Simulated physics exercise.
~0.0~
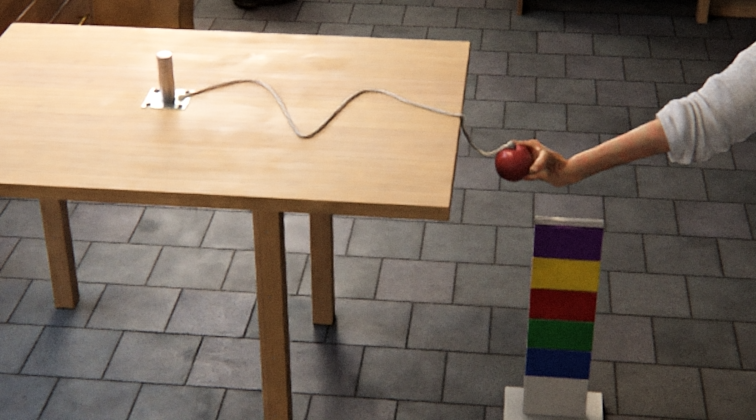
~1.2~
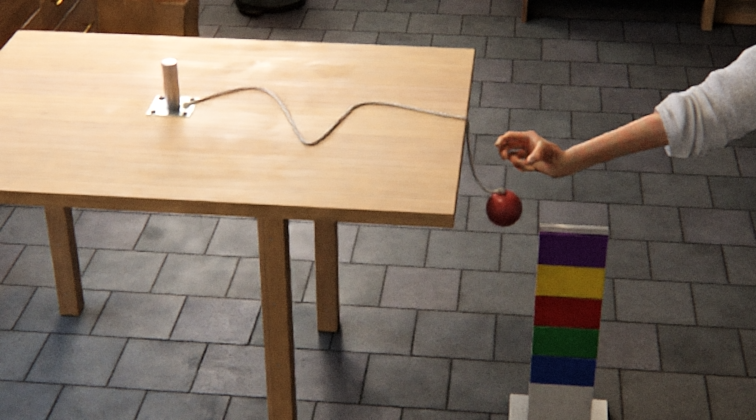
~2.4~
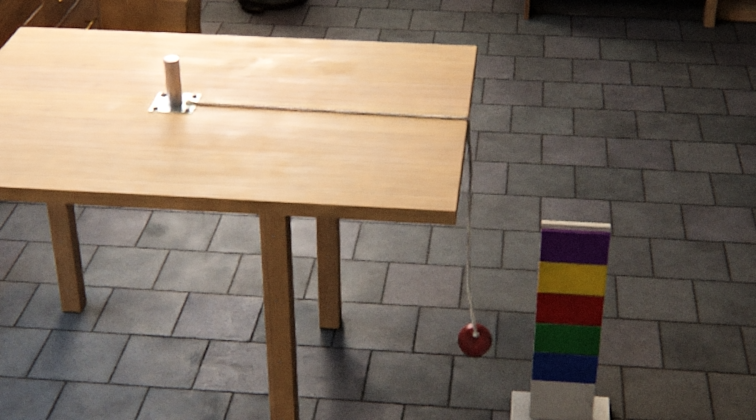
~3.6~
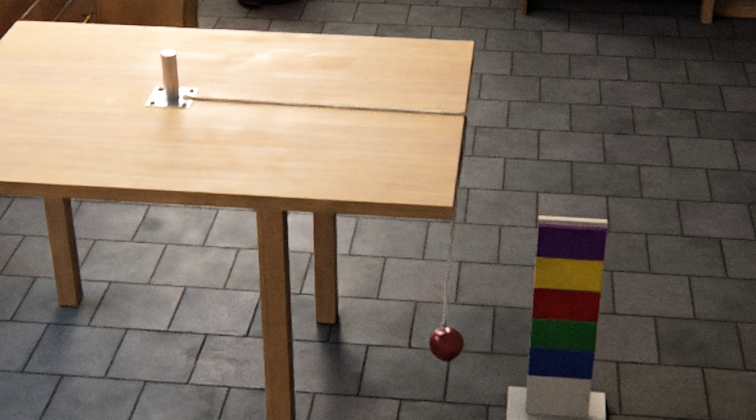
A hand releasing a red apple tied to a shoelace beside a table, the apple dropping and swinging left, level with blue.
